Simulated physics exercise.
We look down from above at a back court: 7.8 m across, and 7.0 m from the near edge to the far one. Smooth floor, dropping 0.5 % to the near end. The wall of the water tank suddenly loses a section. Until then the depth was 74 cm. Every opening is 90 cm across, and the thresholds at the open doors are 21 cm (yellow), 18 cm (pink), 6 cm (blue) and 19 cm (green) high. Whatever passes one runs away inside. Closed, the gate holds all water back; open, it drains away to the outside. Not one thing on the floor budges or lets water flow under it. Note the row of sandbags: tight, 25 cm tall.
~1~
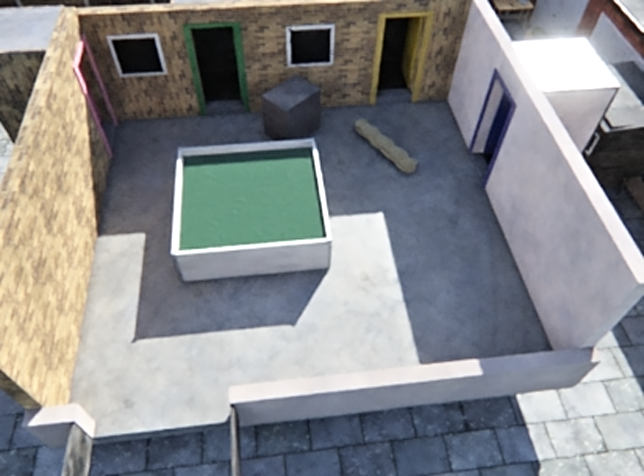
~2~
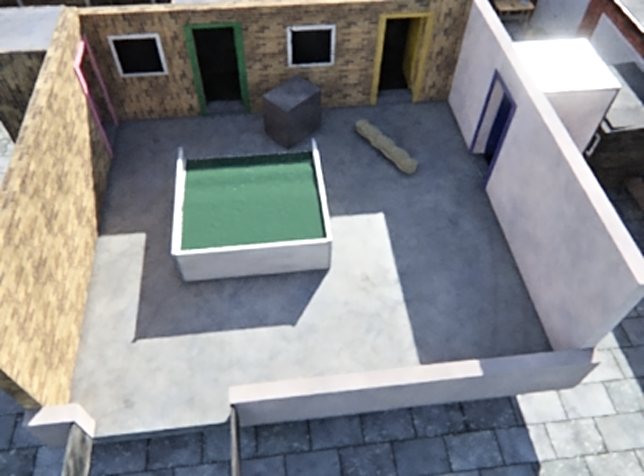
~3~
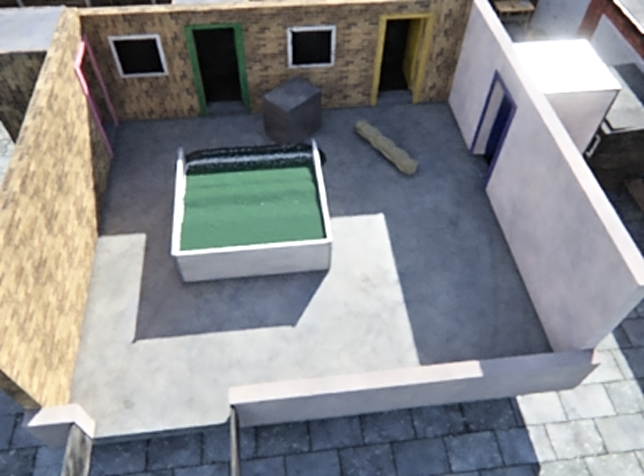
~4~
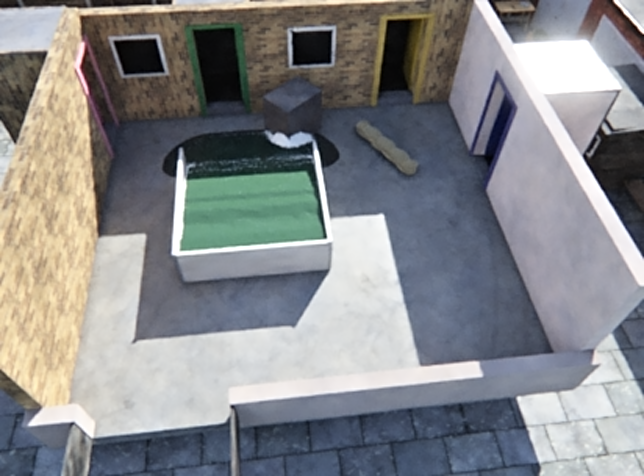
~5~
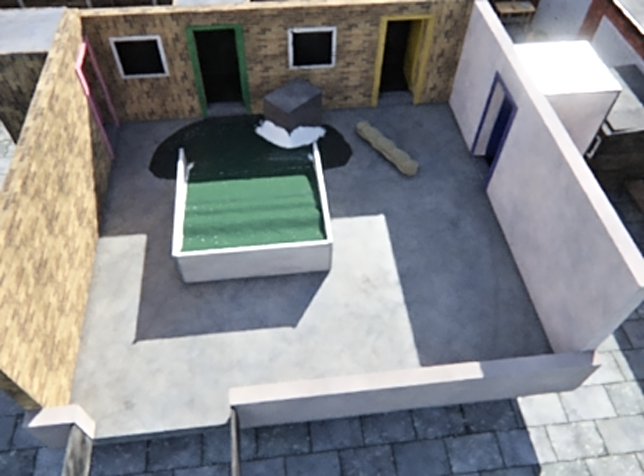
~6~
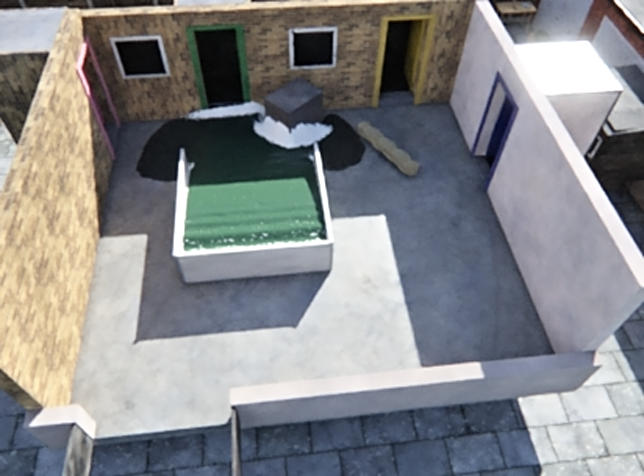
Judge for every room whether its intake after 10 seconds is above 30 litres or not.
The yellow door: Intake not above; the pink door: Intake above; the blue door: Intake not above; the green door: Intake above.
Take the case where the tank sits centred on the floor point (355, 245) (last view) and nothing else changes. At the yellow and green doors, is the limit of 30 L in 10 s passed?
Well, yellow ends up inside the mark and green ends up inside the mark.
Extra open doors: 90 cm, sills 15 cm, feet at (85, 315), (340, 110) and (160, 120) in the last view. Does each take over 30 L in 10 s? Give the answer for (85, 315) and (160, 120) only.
In that order: Below, above.
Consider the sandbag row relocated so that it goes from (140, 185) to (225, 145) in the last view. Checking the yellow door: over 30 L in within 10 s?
Yellow: Within it.
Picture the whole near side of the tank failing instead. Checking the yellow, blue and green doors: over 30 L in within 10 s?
Then it goes yellow fine, blue fine, green fine.
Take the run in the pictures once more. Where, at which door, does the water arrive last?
It's the blue door.
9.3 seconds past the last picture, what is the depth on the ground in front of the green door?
I'd put it at around 8.0 cm deep.
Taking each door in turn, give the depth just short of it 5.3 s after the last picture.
You'd get yellow at 5 cm, pink at 18 cm, blue at 6 cm, and green at 14 cm.
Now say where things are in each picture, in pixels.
The first frame shows still water, 74 cm deep, in the water tank at (250, 194).
In the second frame, water pours out on the water tank's far side and has run 1.4 m, to a hidden place; typically 10 cm deep outside, 74 cm at the water tank's back.
In the third frame, water pours out on the water tank's far side and has run 1.6 m, to (320, 155); typically 13 cm deep outside, 74 cm at the water tank's back.
In the fourth frame, the front is at (329, 145), 1.9 m from the gap on the water tank's far side; 3.7 m2 of floor is under water; 74 cm left at the back of the water tank.
In the fifth frame, water pours out on the water tank's far side and has run 2.3 m, to (339, 136); typically 11 cm deep outside, 74 cm at the water tank's back.
In the sixth frame, water pours out on the water tank's far side and has run 2.6 m, to (338, 119); typically 11 cm deep outside, 67 cm at the water tank's back.
Then, 0.7 s after the last picture water covers 20 % of the floor and is deepest (51 cm) near (230, 119); yellow door 11 cm at the sill, 0 L in, pink door 5 cm at the sill, 0 L in, blue door not reached, green door 53 cm at the sill, 138 L in.
Then, 1.5 s after the last picture water covers 30 % of the floor and is deepest (51 cm) near (120, 126); yellow door 14 cm at the sill, 0 L in, pink door 40 cm at the sill, 29 L in, blue door not reached, green door 47 cm at the sill, 348 L in.
Then, 2.8 s after the last picture water covers 55 % of the floor and is deepest (38 cm) near (116, 147); yellow door 11 cm at the sill, 0 L in, pink door 38 cm at the sill, 224 L in, blue door 6 cm at the sill, 0 L in, green door 30 cm at the sill, 517 L in.
Then, 5.3 s after the last picture water covers 85 % of the floor and is deepest (18 cm) near (122, 158); yellow door 5 cm at the sill, 0 L in, pink door 18 cm at the sill, 330 L in, blue door 6 cm at the sill, 1 L in, green door 14 cm at the sill, 543 L in.
Then, 9.3 s after the last picture water covers 95 % of the floor and is deepest (11 cm) near (67, 425); yellow door 5 cm at the sill, 0 L in, pink door 7 cm at the sill, 331 L in, blue door 3 cm at the sill, 2 L in, green door 8 cm at the sill, 543 L in.
